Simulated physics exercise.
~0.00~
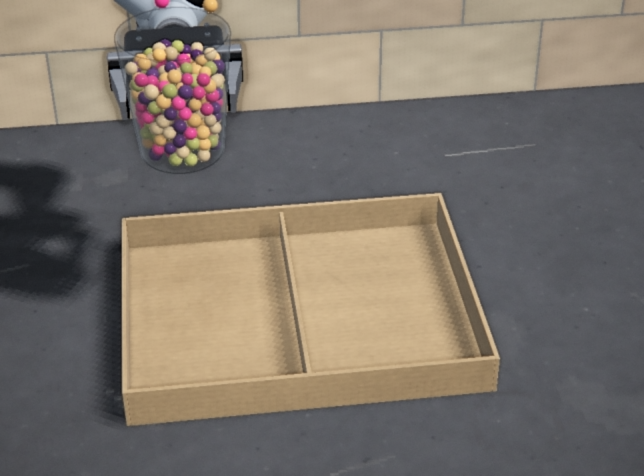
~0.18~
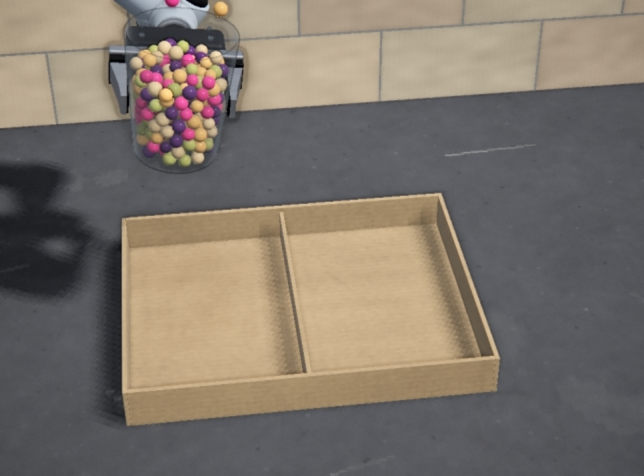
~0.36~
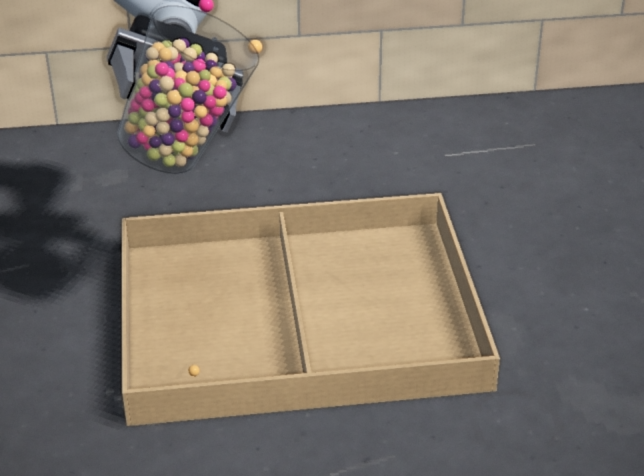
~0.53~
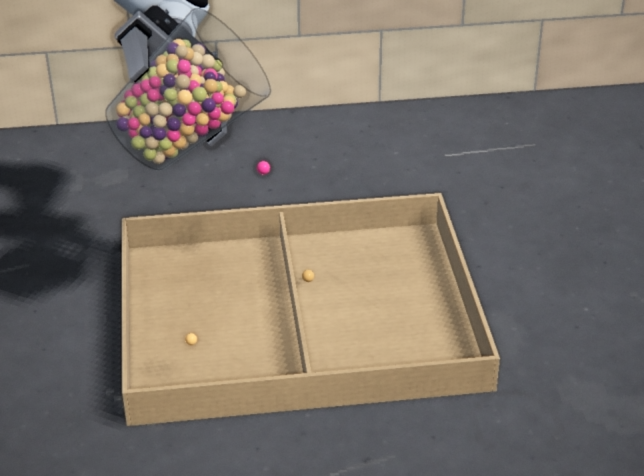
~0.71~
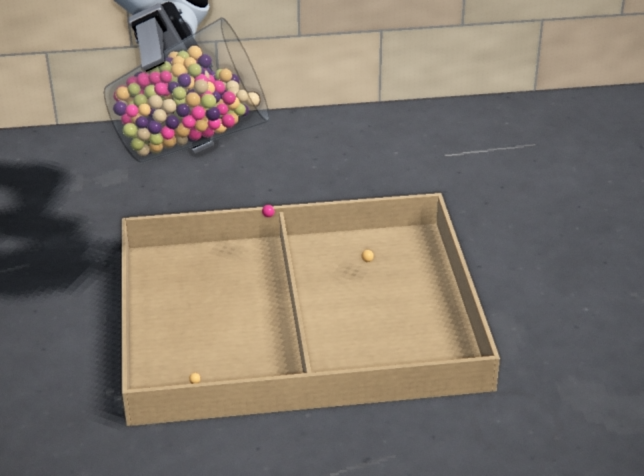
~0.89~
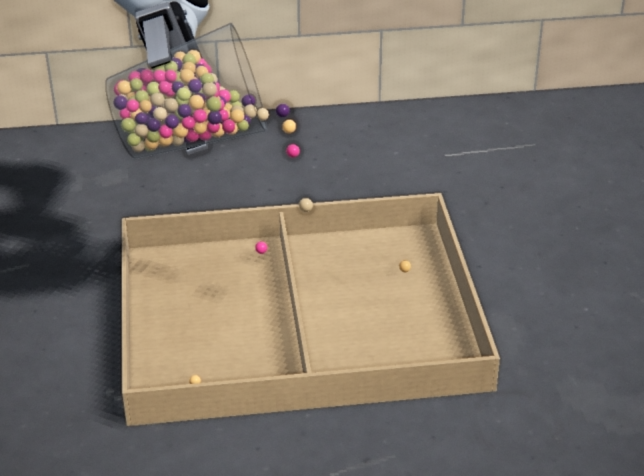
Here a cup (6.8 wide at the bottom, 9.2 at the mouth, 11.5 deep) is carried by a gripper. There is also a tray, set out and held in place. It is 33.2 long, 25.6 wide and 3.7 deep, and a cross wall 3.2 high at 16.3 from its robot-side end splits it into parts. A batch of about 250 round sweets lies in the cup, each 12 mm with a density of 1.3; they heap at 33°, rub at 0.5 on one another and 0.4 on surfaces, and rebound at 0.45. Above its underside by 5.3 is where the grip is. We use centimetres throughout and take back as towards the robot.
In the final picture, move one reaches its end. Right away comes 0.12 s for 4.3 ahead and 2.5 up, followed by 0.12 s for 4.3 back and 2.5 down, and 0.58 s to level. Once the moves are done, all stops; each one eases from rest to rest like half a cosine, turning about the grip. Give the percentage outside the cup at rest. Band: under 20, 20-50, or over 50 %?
Over 50 %.
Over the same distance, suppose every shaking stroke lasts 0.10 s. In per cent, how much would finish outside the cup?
Then roughly 85 percent.
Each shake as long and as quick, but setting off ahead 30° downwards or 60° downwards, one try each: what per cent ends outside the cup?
First try some 25 %, second try some 10 %.
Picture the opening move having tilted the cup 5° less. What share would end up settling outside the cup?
Roughly 50 percent then.
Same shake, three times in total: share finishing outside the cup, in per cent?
Then roughly 80 percent.
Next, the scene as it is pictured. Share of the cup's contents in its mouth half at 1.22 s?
70 per cent.
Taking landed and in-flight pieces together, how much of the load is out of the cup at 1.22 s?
Around 60 percent at that moment.
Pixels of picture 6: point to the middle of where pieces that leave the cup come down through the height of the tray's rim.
Near (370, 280).
By 1.22 s, tilted 70° forward, highest piece 26 above the table; 96 in the cup, 20 in the far-side part, 2 in the robot-side part, 128 in flight or on a rim.
By 1.55 s, tilted 14° forward, highest piece 29 above the table; 148 in the far-side part, 94 in the cup, 4 in the robot-side part.
By 1.91 s, level, highest piece 26 above the table; 148 in the far-side part, 94 in the cup, 4 in the robot-side part.
By 2.96 s, level, highest piece 26 above the table; 148 in the far-side part, 94 in the cup, 4 in the robot-side part.
Final count, 148 in the far-side part, 94 in the cup, 4 in the robot-side part. That is 62 % outside the cup.
